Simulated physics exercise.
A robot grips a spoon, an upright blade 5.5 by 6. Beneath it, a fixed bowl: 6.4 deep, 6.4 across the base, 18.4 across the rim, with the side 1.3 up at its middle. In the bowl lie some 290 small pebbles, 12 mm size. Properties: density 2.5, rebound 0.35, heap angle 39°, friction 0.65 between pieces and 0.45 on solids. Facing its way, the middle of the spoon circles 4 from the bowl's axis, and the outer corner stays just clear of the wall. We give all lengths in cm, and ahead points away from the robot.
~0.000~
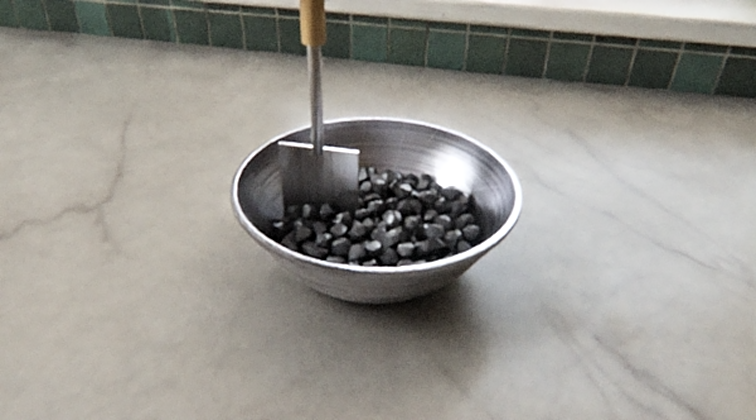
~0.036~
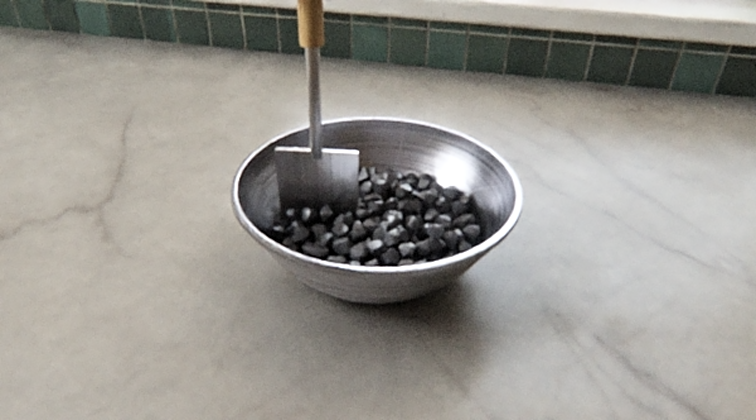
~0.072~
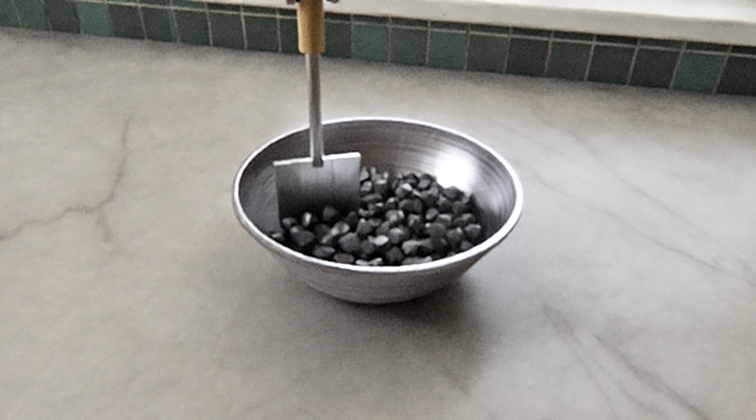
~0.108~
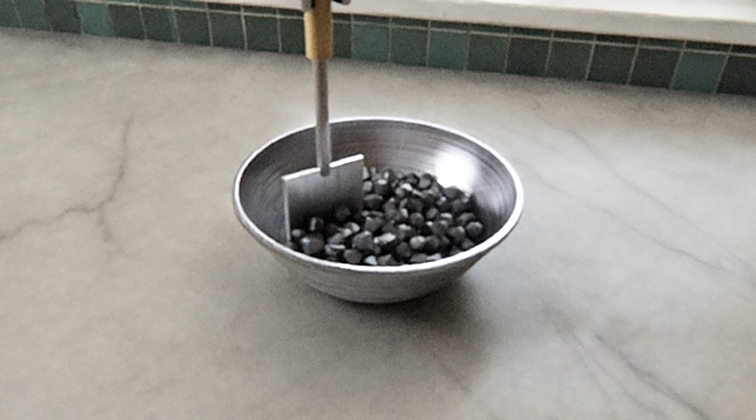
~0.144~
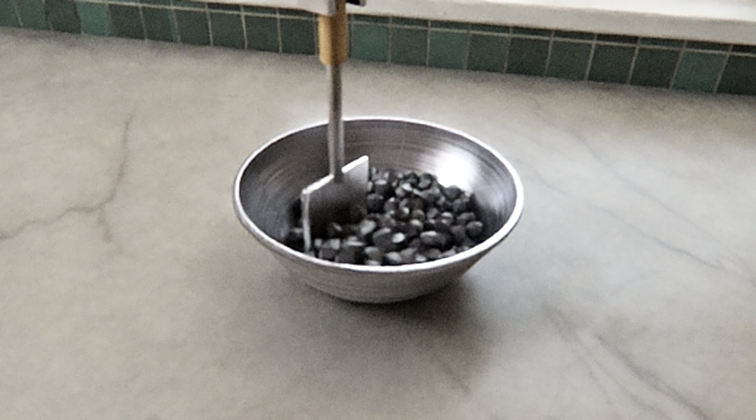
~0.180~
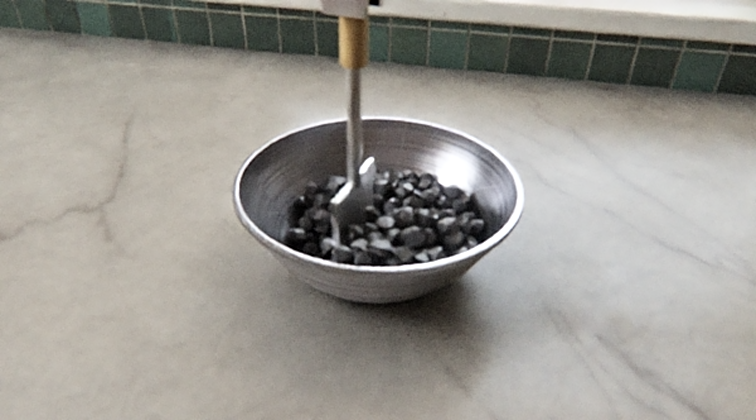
A brushed-metal bowl holding a heap of small black pebbles sits on a pale, grey-veined marble surface, seen from above at an angle, with green tiles along the back. A flat, square metal blade on a thin rod with a tan handle stands upright at the left of the heap. It turns edge-on while sweeping rightward through the pebbles, and the camera stays still.
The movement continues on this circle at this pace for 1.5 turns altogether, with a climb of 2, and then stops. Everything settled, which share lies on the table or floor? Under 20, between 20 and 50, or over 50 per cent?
Under 20 per cent.
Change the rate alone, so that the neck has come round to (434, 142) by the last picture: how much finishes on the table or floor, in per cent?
Some 45 %.
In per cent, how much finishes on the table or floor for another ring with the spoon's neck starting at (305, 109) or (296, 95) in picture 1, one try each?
5 and 0 per cent.
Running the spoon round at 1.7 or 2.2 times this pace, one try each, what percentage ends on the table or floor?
Around 30 percent for the first try and 40 percent for the second.
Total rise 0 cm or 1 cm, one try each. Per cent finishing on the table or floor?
Estimates: 25 % then 20 %.
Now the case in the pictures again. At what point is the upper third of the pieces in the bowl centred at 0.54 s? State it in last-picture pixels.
Centre of upper third: Approx. (368, 155) px.
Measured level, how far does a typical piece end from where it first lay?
Near 6 cm.
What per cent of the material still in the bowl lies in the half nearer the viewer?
I'd say around 50 per cent.
After 0.54 s, 260° round, highest piece 9 above the table; 273 in the bowl, 13 on the table or floor, 4 in flight or on the tool.
After 0.89 s, 80° round, highest piece 8 above the table; 260 in the bowl, 25 on the table or floor, 5 in flight or on the tool.
After 1.27 s, 180° round, highest piece 7 above the table; 250 in the bowl, 40 on the table or floor.
After 1.97 s, 180° round, highest piece 6 above the table; 250 in the bowl, 40 on the table or floor.
In the end, 250 in the bowl, 40 on the table or floor. That is 14 % on the table or floor.
